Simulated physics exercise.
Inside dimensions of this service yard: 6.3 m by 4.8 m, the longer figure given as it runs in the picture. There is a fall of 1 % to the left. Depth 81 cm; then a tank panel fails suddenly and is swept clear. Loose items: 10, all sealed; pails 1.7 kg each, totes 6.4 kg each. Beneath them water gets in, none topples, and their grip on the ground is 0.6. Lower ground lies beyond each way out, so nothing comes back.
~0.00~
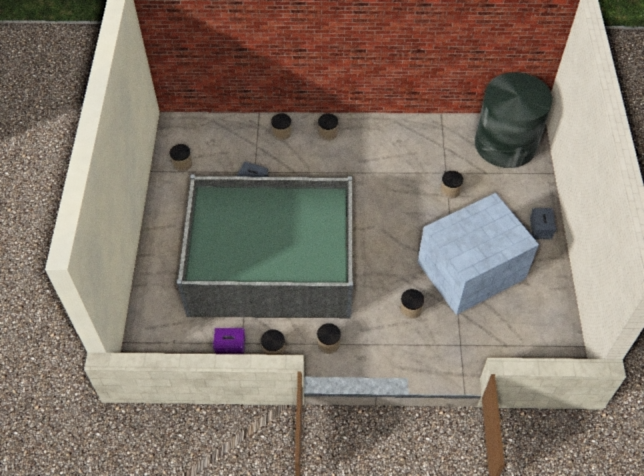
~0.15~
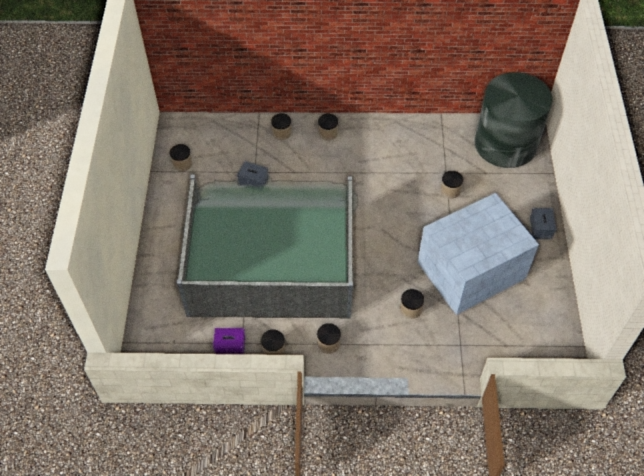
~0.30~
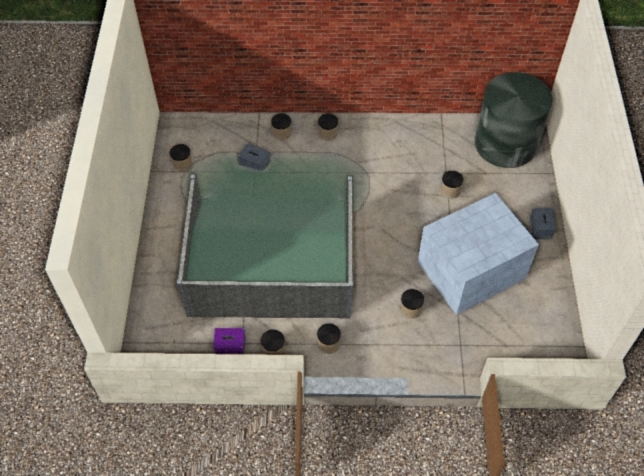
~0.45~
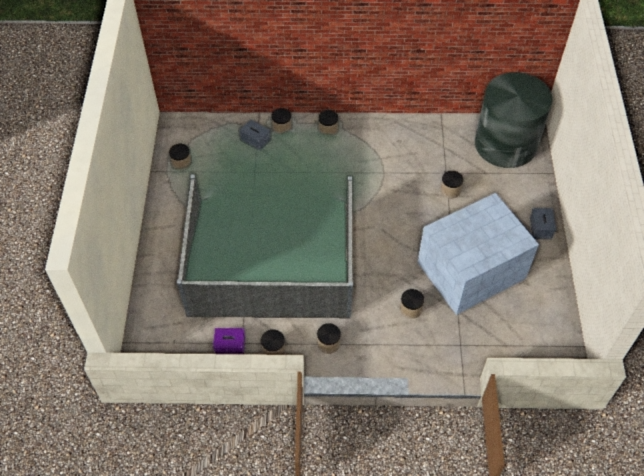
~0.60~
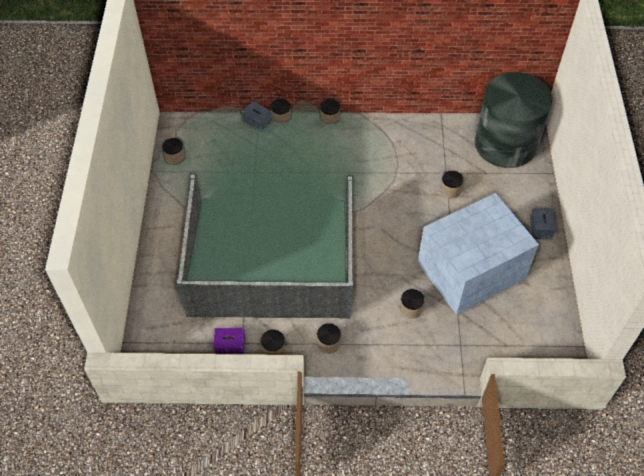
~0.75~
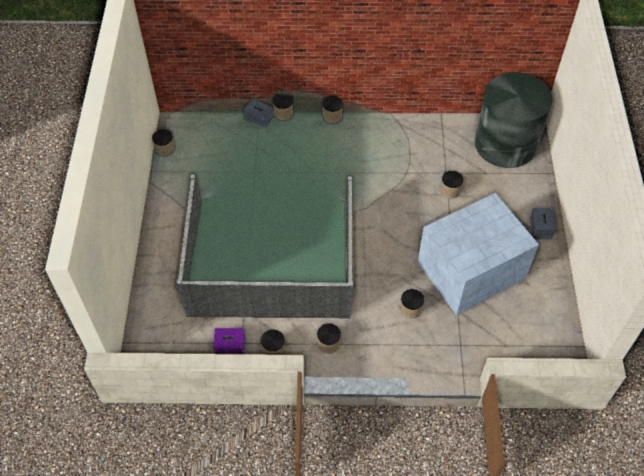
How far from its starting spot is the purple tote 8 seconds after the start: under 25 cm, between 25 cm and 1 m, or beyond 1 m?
My money says it makes a big move.
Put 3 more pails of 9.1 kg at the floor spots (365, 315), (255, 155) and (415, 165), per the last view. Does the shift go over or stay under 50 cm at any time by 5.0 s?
Spot by spot, in turn: Falls short, exceeds it, exceeds it.
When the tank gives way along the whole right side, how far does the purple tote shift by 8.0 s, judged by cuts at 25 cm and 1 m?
Had it gone that way, the purple tote would sit tight.
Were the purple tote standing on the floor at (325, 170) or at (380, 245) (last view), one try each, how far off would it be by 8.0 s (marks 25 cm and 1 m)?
First it is swept away, then it drifts a modest way.
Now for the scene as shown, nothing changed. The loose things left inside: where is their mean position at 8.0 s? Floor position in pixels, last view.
Roughly at (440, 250).
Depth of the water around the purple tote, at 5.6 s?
The depth there is around 10 cm.
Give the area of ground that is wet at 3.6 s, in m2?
I'd estimate close to 23 m2.
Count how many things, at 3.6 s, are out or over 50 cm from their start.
By my reckoning, 6.
After 1.6 s the purple tote is near (229, 338), 0.0 m from its start, aground; 0 of 10 are out; 4 afloat.
After 3.6 s the purple tote is near (233, 331), 0.1 m from its start, aground; 0 of 10 are out; 6 afloat.
After 5.6 s the purple tote is near (396, 347), 2.2 m from its start, afloat; 1 of 10 are out; 9 afloat.
After 8.0 s the purple tote has gone out; 3 of 10 are out; 7 afloat.
